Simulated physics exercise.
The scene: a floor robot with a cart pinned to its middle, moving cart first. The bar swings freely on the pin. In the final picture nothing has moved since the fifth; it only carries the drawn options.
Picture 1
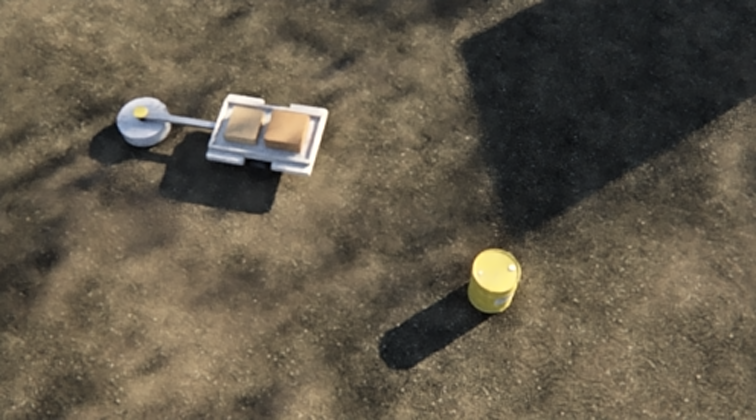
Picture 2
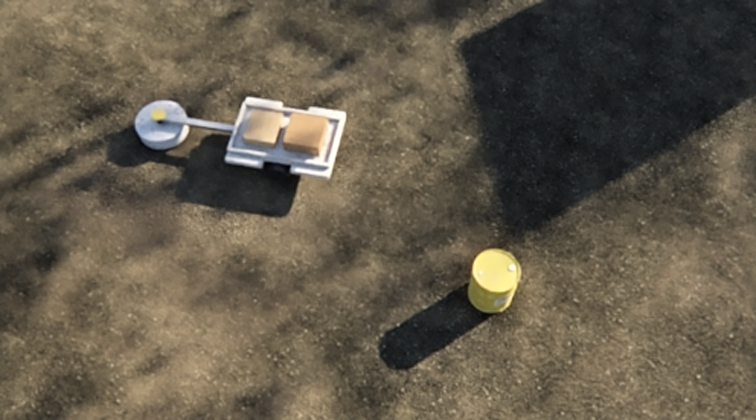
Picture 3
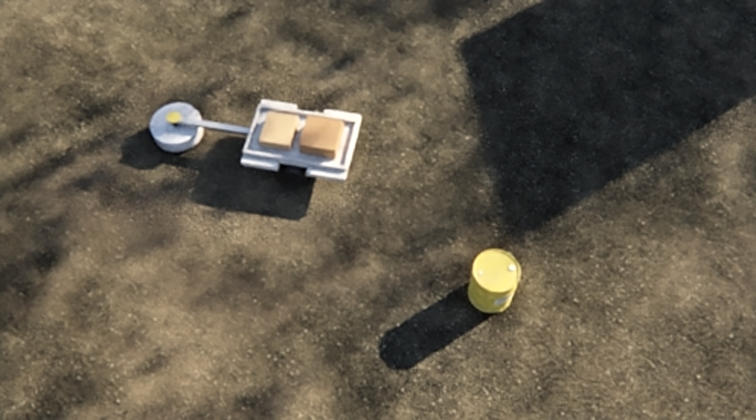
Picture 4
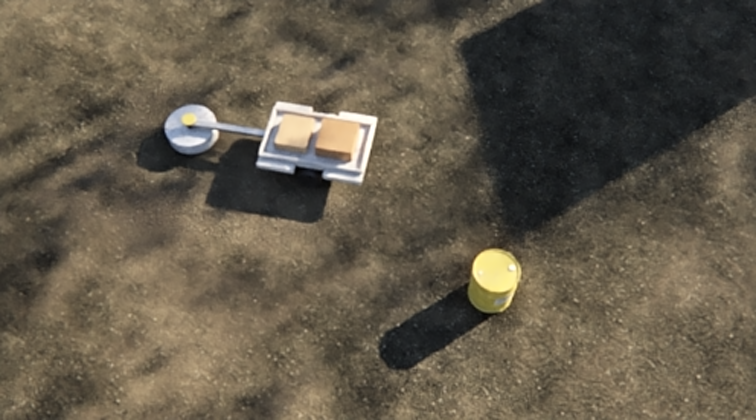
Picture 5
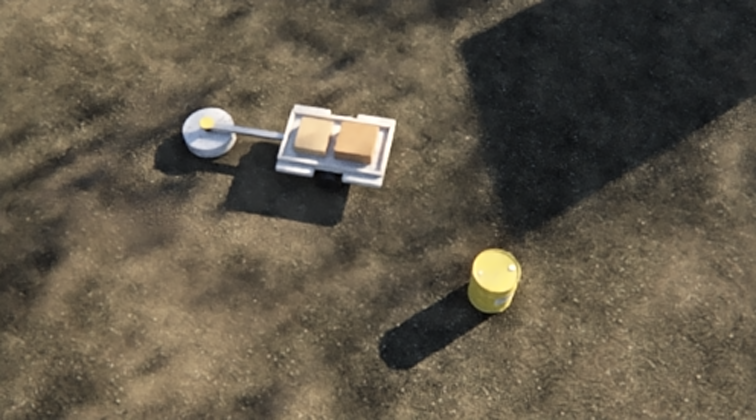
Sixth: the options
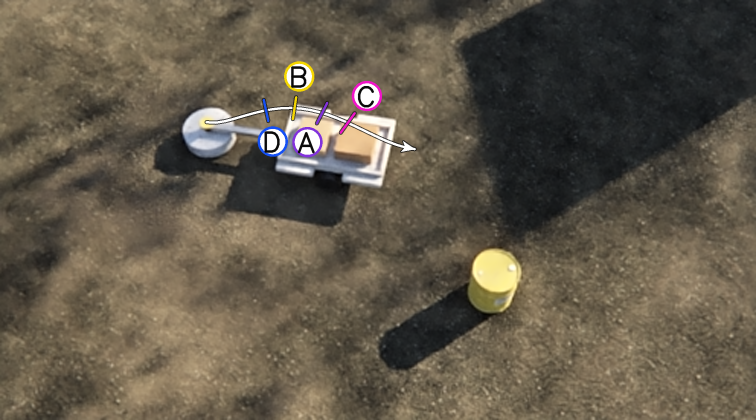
White cart carrying two tan boxes moving slowly right ahead of a round floor robot, with a yellow keg standing still below.
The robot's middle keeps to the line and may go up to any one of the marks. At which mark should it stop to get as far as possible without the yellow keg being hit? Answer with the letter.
It should halt at C.
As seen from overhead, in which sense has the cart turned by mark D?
For that mark, clockwise.
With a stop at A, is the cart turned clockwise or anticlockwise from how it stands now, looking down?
For that mark, clockwise.
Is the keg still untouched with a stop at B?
Yes.
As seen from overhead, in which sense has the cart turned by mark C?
Clockwise.
On the copy, A at (322, 113); B at (295, 108); C at (348, 123); D at (266, 110); the route from (206, 122) via (319, 112) to (415, 149).
On C. First, robot (259, 121), cart (380, 153).
Then, robot (308, 118), cart (419, 171).
Finally, robot (348, 131), cart (457, 193); nothing has been touched.
By contrast, A is safe but short; B is safe but short; D is safe but short.
